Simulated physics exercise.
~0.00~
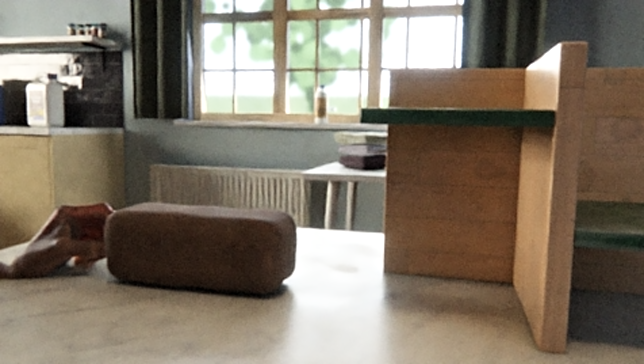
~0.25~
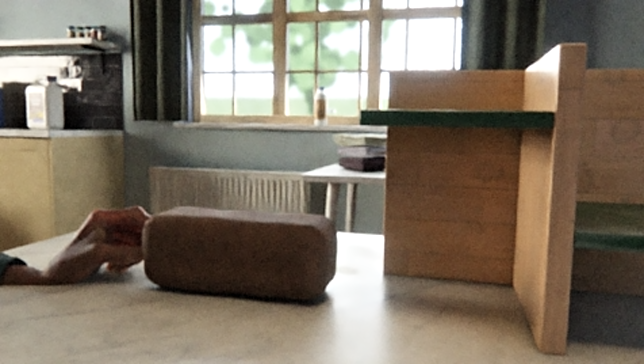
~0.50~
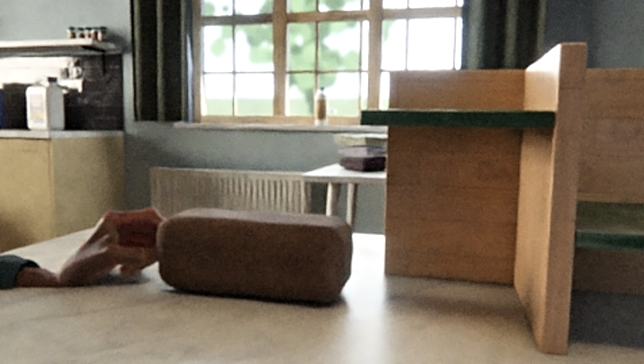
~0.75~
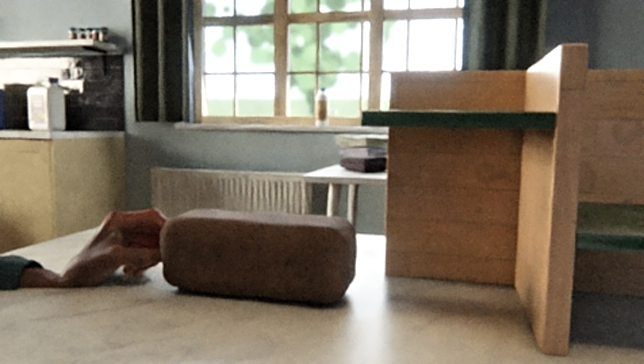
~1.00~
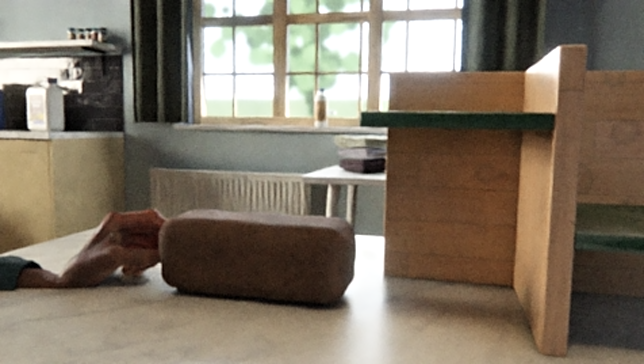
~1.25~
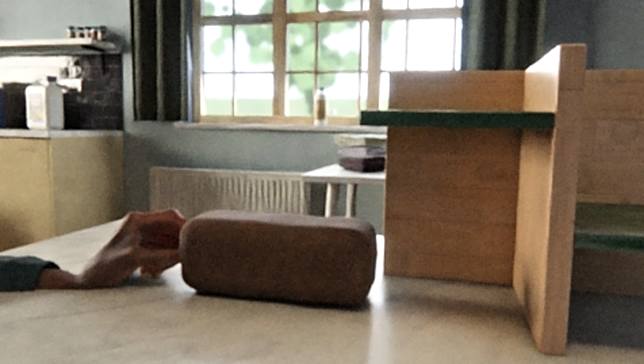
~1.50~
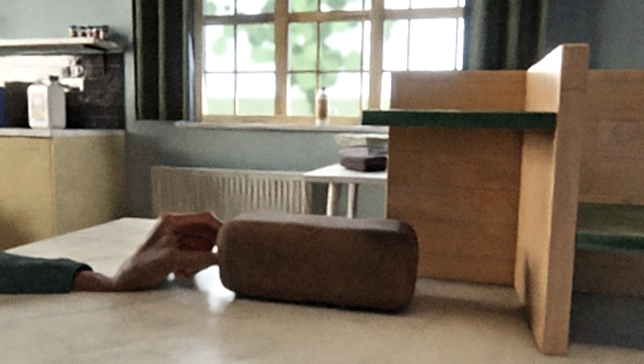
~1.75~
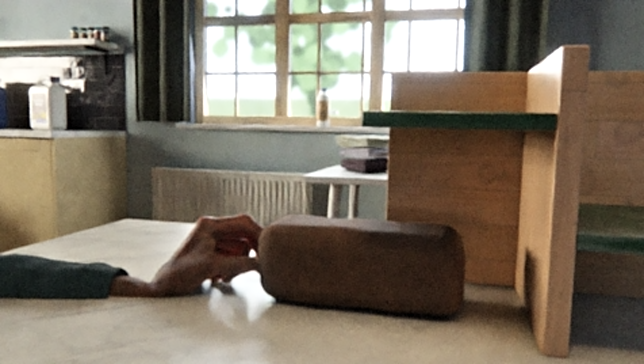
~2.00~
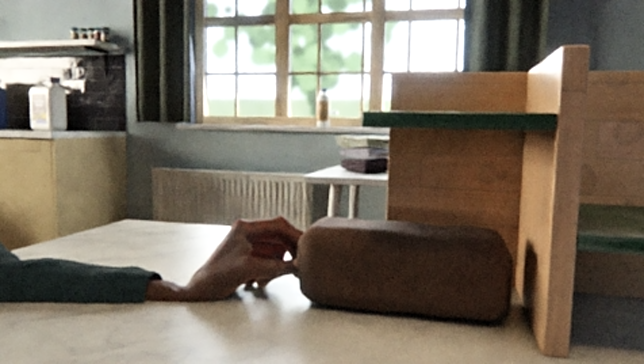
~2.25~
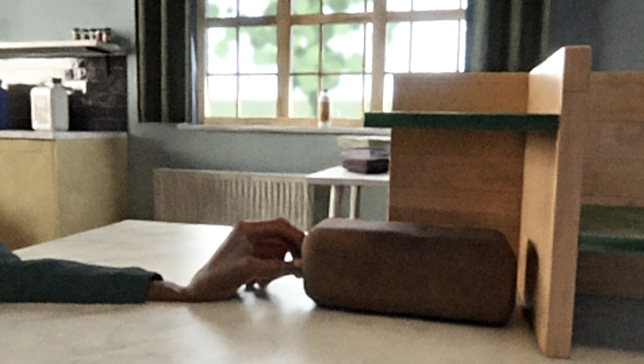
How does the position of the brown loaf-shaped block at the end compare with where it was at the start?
At the start it sits on the left side of the tabletop, well clear of the wooden unit. By the end it is further right, resting beneath the green shelf.
